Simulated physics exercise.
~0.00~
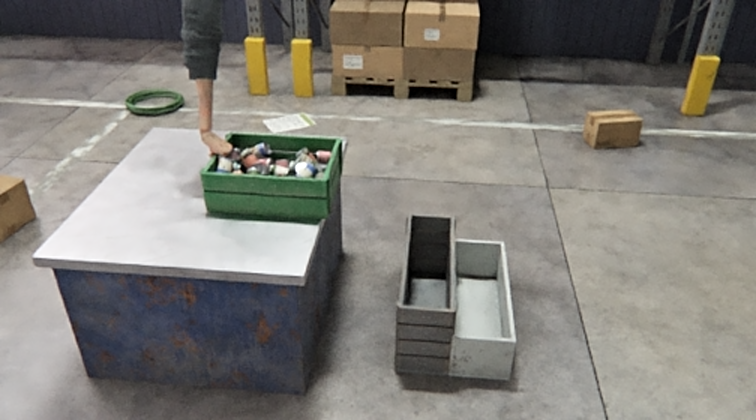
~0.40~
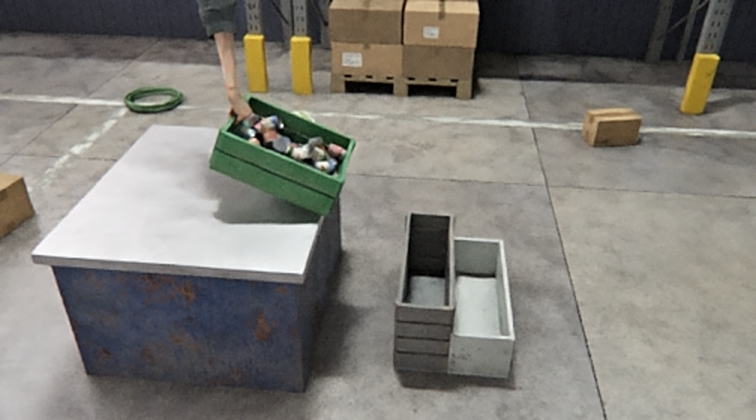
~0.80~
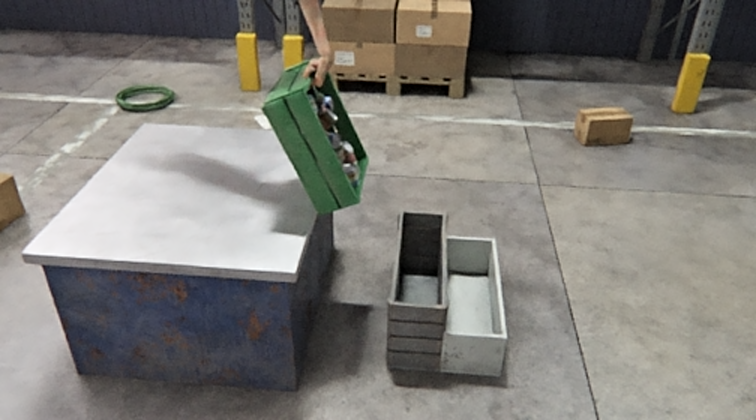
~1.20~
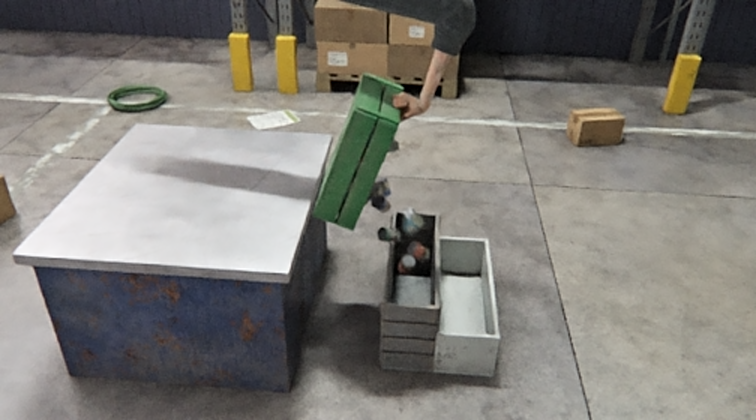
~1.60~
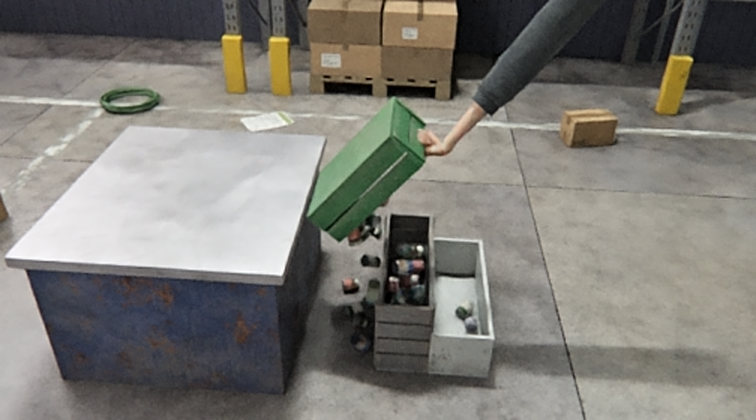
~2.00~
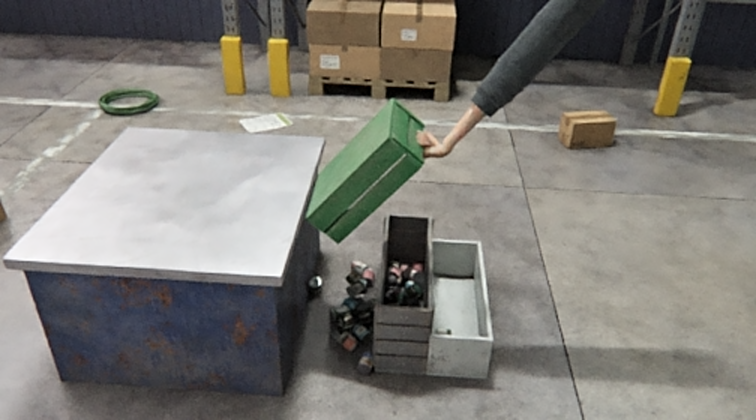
A green crate full of small tins sits at the right end of a blue, rust-marked bench with a pale top, seen from above in a warehouse with stacked boxes and yellow posts behind. On the concrete floor to the right stand an empty grey bin and, beyond it, a white tote. A hand grips the crate and tips it steadily over the bench's end. Tins spill down, some into the grey bin, others onto the floor before it. The crate stays tilted, emptied, with most tins in the grey bin and a smaller heap lying between it and the bench.
